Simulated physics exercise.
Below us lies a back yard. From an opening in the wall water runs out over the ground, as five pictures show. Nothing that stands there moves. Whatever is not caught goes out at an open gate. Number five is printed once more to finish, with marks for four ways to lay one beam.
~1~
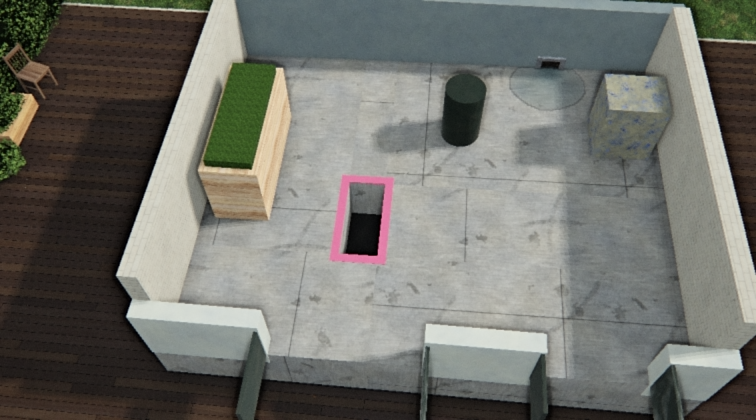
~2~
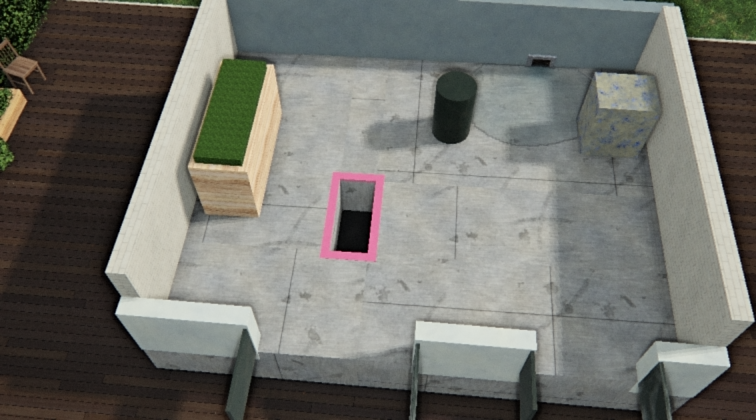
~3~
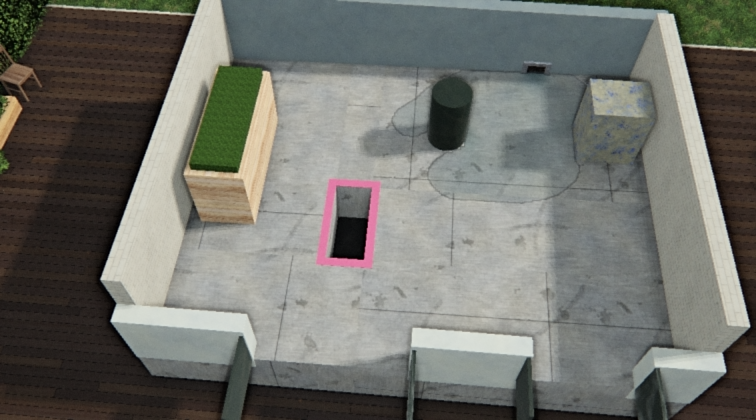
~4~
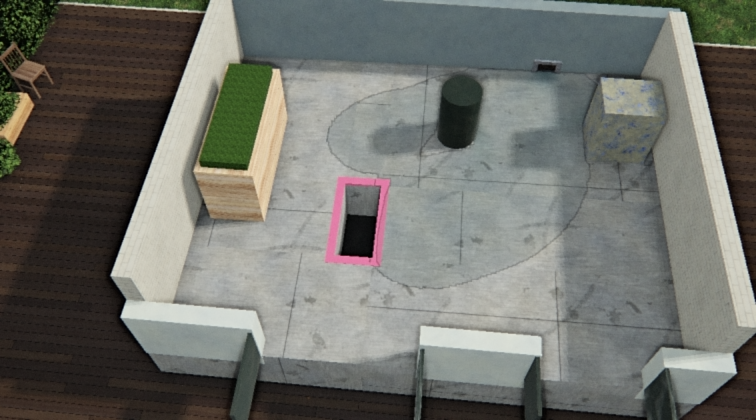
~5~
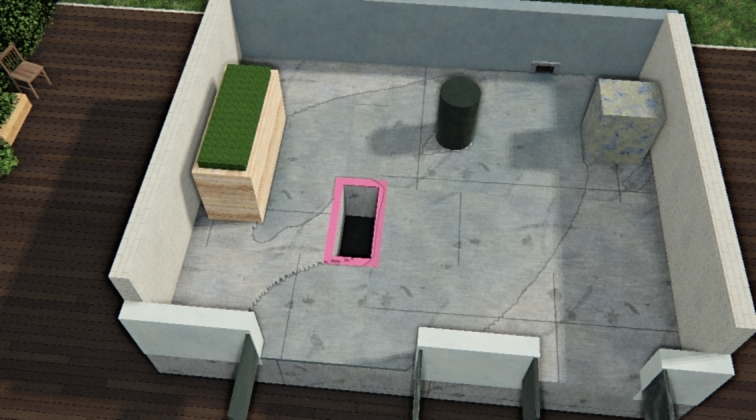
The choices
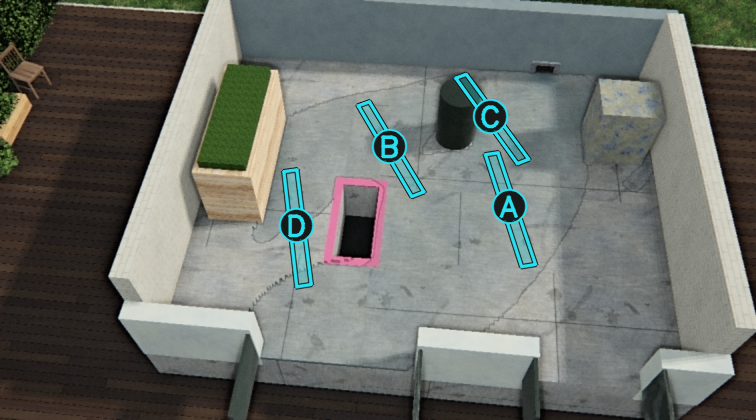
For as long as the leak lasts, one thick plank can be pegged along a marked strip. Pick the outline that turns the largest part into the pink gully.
D.
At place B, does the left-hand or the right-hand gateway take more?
More leaves on the left.
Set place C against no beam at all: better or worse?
Worse.
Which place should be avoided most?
The answer is C.
On the marked copy, A from (491, 153) to (528, 265); B from (363, 103) to (417, 194); C from (461, 76) to (523, 161); D from (290, 170) to (304, 285).
For place A, about 21 % of the stream runs into the pink gully, about 74 % out by the gates.
For place B, about 21 % of the stream runs into the pink gully, about 72 % out by the gates.
For place C, about 6 % of the stream runs into the pink gully, about 87 % out by the gates.
For place D, about 40 % of the stream runs into the pink gully, about 54 % out by the gates.
